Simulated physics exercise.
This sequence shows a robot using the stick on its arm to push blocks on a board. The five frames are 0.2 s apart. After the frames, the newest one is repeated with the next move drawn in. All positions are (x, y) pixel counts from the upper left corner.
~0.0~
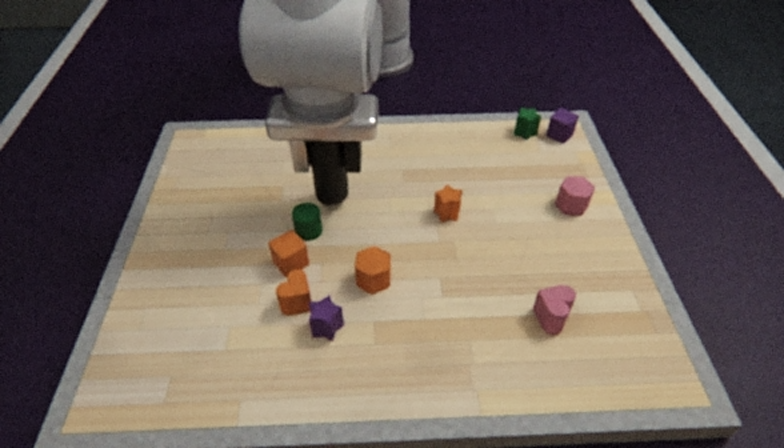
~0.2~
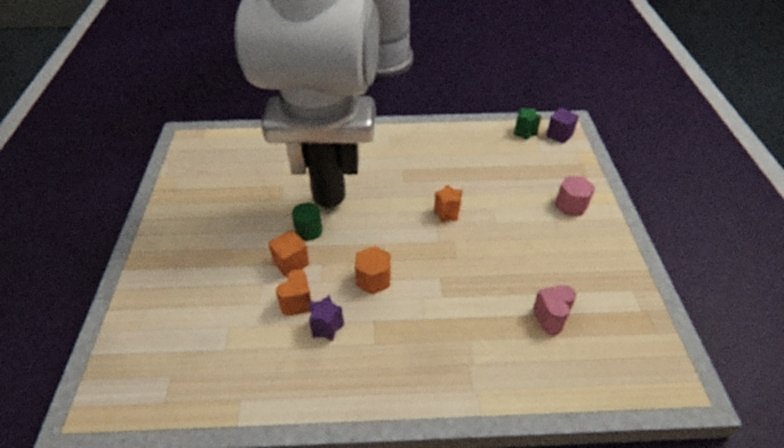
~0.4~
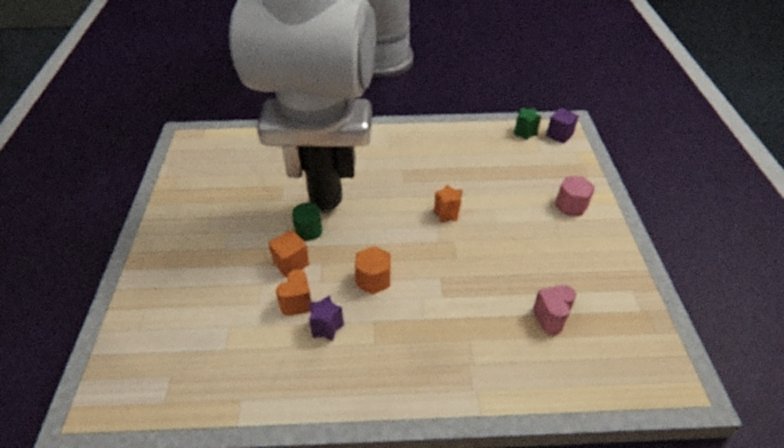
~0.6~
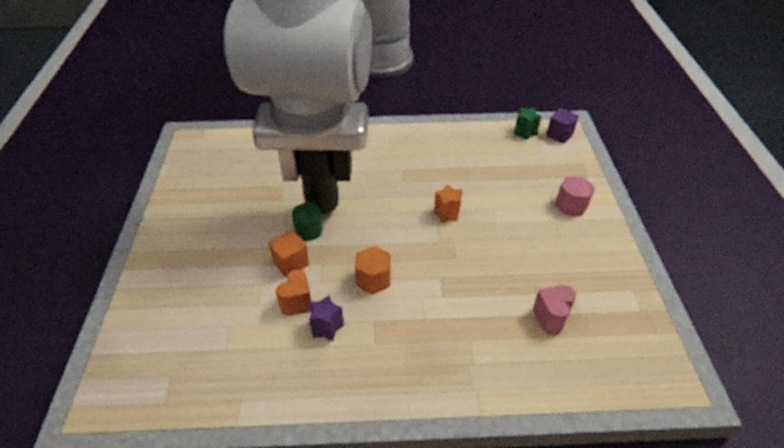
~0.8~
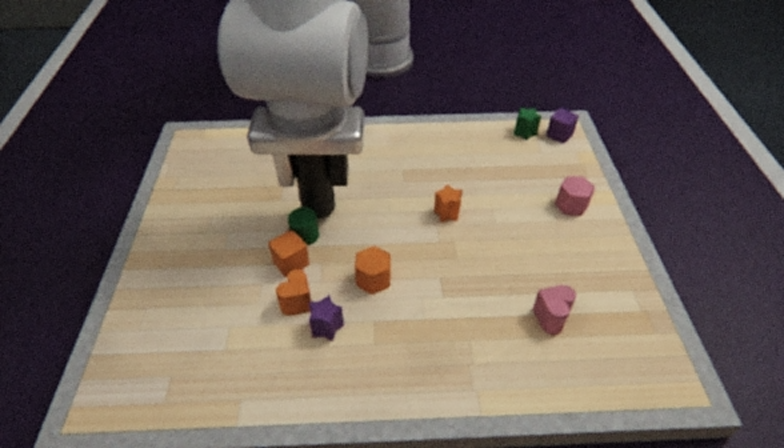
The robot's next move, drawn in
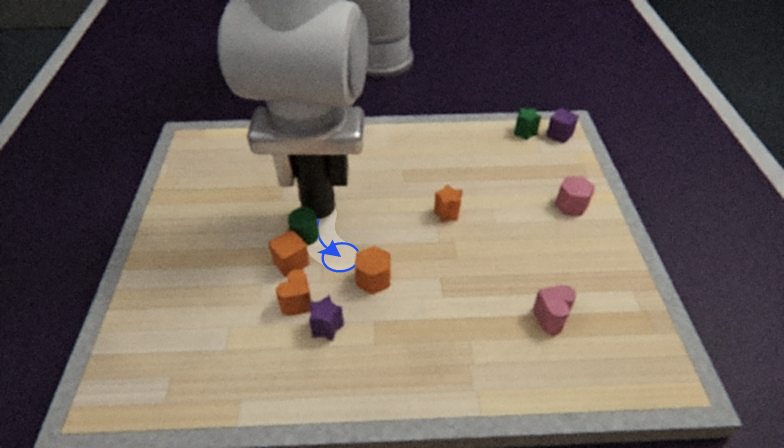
On a wooden board scattered with small colored blocks, a robot arm moved its dark stick slightly left and toward the viewer, then nudged the green round block a little toward the orange square one.
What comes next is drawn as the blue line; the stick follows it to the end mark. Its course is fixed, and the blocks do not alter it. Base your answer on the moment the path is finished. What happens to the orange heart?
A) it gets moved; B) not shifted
B: Not shifted.
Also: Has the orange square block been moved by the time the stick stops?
Final answer: Yes.
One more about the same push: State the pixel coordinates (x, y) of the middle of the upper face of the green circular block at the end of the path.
I'd place it at (289, 237), taking the centre of its top.
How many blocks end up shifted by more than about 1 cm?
2.
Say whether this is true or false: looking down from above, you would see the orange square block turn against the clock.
The statement is true.
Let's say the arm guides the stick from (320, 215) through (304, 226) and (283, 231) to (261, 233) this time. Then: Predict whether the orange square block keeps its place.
The orange square block will be pushed away from where it stands.
The drawn path runs from (320, 215) by way of (317, 231) and (325, 246) to (341, 257).
The first path, step by step. Halfway along, stick (319, 232); orange square block (274, 257), turned 45° anticlockwise; green circular block (288, 235).
At the end, stick (340, 250); orange square block (272, 259), turned 45° anticlockwise; orange heart not moved; green circular block (289, 237).
